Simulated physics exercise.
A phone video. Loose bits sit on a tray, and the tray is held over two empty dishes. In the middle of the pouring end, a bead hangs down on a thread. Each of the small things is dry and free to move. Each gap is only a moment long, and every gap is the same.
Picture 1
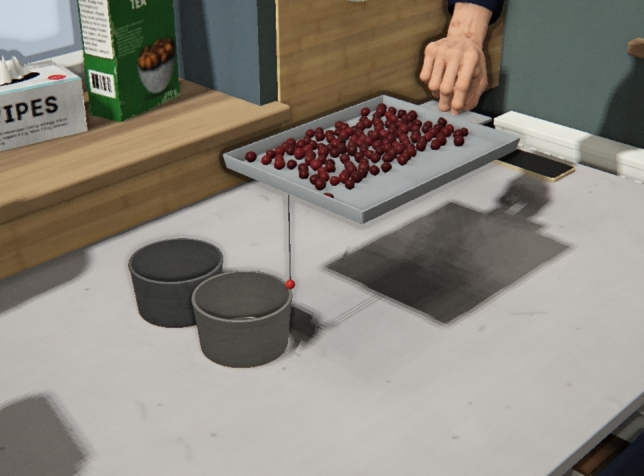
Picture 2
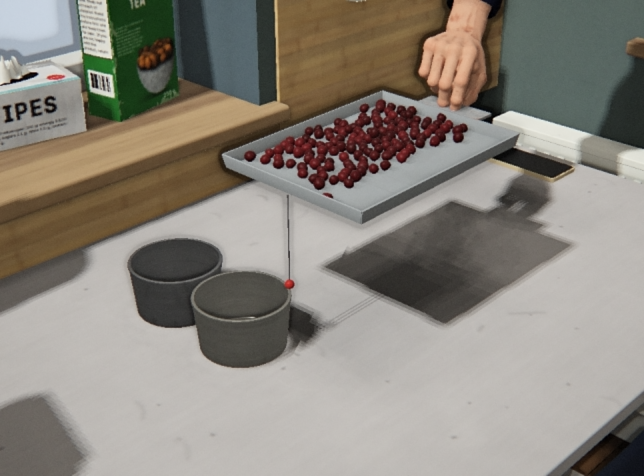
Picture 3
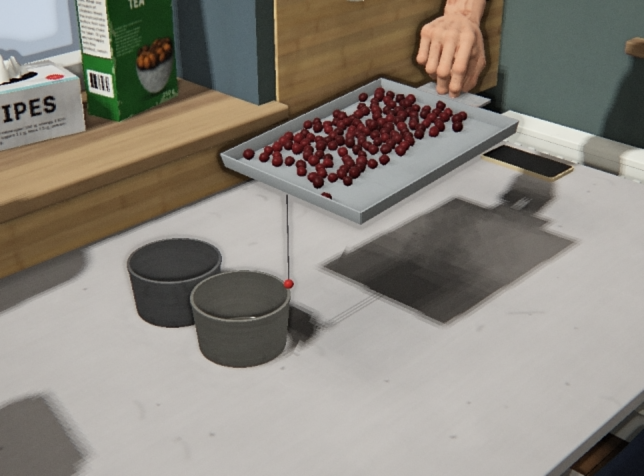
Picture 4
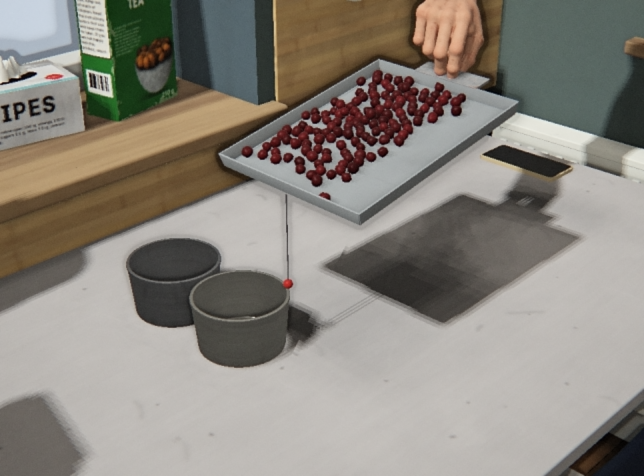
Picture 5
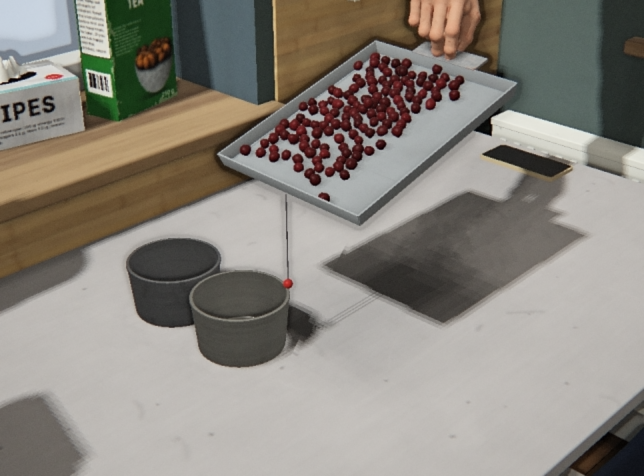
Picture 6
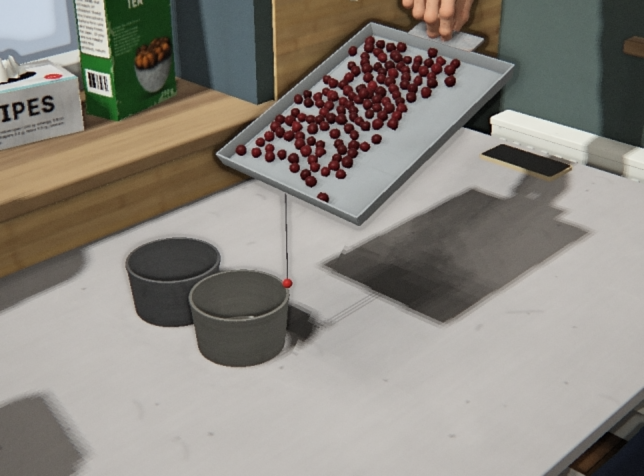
Tray of dark red dried cherries tilting gradually as a hand raises its far end above a counter with two dark dishes.
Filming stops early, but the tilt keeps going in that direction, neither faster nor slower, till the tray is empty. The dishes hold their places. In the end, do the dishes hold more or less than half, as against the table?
So the dishes mostly fail at catching it, really.
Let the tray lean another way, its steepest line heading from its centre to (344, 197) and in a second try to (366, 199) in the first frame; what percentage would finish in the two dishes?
Shares, approx.: 0 %, then 0 %.
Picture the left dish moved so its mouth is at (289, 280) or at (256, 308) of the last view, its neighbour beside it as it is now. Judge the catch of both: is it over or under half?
A minority, then a majority.
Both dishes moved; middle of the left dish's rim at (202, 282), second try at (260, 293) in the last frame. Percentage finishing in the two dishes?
You'd end up with around 70 per cent and then around 50 per cent.
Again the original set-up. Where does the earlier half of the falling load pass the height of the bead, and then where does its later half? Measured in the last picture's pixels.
About (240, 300) to begin with, then about (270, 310).
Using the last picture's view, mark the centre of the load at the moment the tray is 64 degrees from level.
Centre estimate: (292, 159).
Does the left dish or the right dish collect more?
Once things settle, the right of the two ends up fuller.
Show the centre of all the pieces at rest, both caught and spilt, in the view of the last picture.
Roughly pixel (255, 366).
Soon, tray tipped steeply; nearly all on the tray; a small part in the air.
A while on, tray tipped past a quarter turn; about two thirds on the tray; a small part in the right dish; about a quarter outside both; a small part in the air.
Towards the end, tray tipped past a quarter turn; about a third in the right dish; about two thirds outside both; a stray few in the air.
Finally, tray tipped past a quarter turn; about a third in the right dish; none in the left dish; about two thirds outside both.
